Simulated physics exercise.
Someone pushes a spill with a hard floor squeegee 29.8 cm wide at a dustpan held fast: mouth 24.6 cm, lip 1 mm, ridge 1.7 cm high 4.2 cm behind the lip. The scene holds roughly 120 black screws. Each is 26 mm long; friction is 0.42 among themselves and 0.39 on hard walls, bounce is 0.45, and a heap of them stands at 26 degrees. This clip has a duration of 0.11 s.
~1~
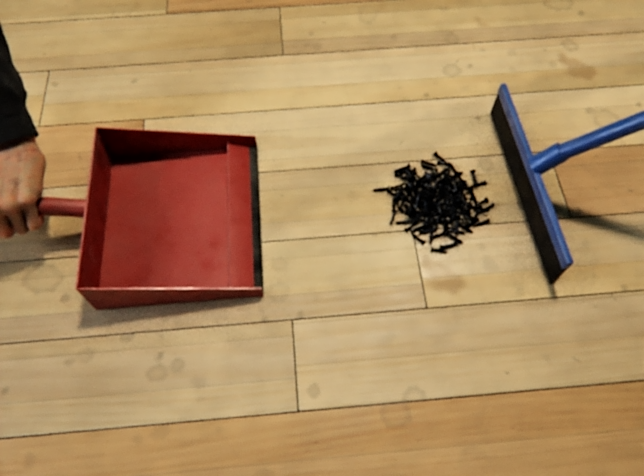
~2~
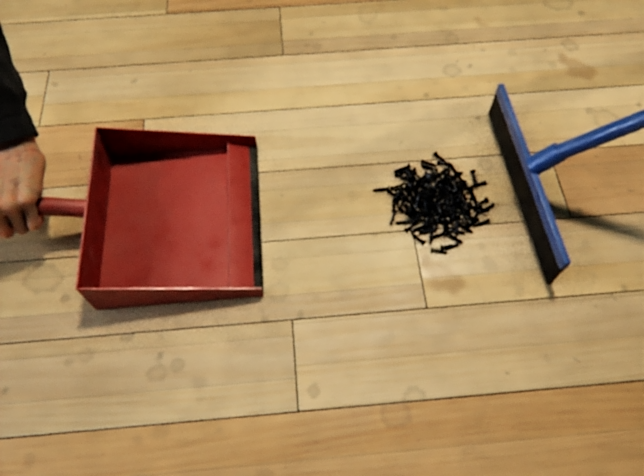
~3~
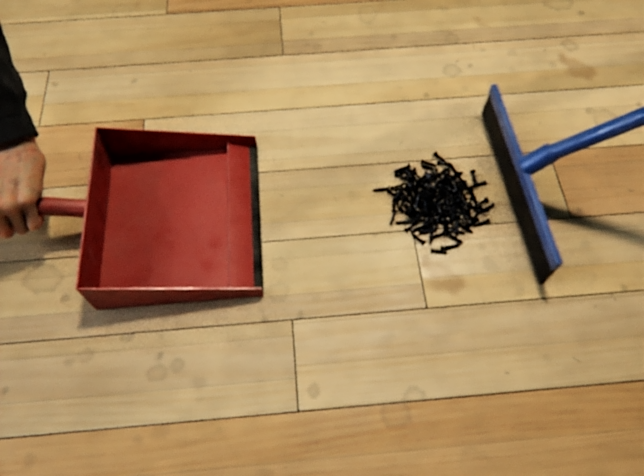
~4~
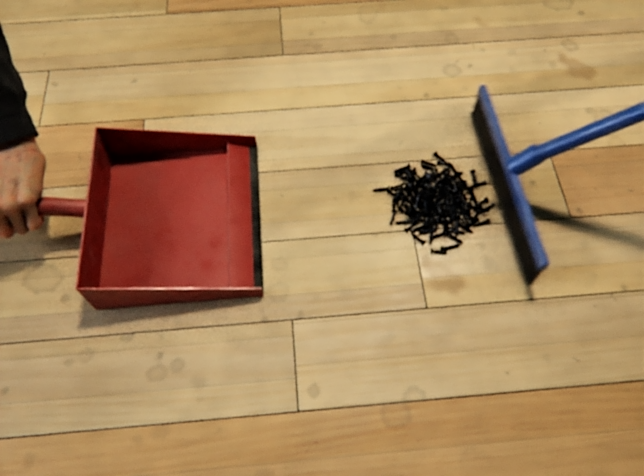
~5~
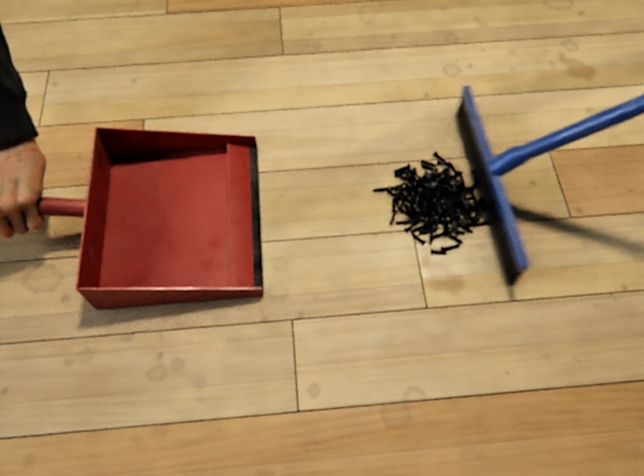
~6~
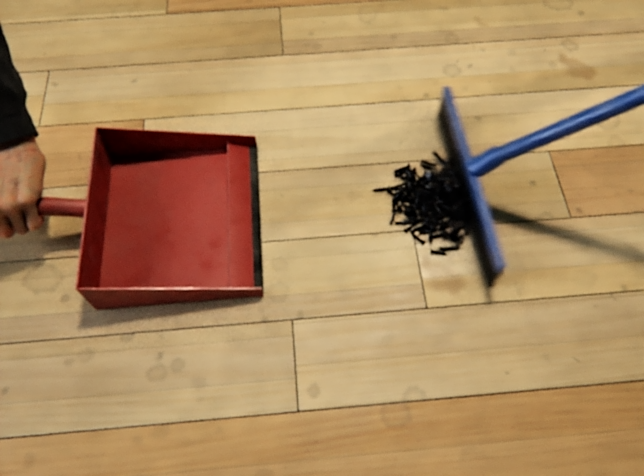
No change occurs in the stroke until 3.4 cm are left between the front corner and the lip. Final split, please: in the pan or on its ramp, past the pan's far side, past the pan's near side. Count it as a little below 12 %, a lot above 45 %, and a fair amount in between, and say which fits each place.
In the pan or on its ramp: A lot, past the pan's far side: A little, past the pan's near side: A little.
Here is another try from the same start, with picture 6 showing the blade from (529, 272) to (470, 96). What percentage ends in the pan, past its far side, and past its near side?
That ends as pan 35, far 0, and near 5.
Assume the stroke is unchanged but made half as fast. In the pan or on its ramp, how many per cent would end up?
I'd put it at roughly 25 per cent.
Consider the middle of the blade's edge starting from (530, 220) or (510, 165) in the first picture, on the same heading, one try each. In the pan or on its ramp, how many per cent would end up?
Some 60 and 65 per cent.
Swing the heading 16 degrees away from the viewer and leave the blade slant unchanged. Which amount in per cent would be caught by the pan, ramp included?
Pan plus ramp: Some 55 %.
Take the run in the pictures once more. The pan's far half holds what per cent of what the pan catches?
Roughly 50 in a hundred.
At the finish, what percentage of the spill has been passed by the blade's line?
0 %.
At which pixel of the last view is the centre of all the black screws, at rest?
Centre at rest: Approx. (233, 226) px.
Then, 0.11 s after the last picture, middle of the blade 15 cm from the lip; 0 % over the lip, far side 0 %, near side 0 %.
Then, 0.18 s after the last picture, middle of the blade 6 cm from the lip; 0 % over the lip, far side 0 %, near side 5 %.
Then, 0.39 s after the last picture, middle of the blade 4 cm from the lip; 75 % over the lip, far side 5 %, near side 5 %.
In the end, pan 65 %, far side 5 %, near side 5 %, in front of the lip or behind the blade 25 %.
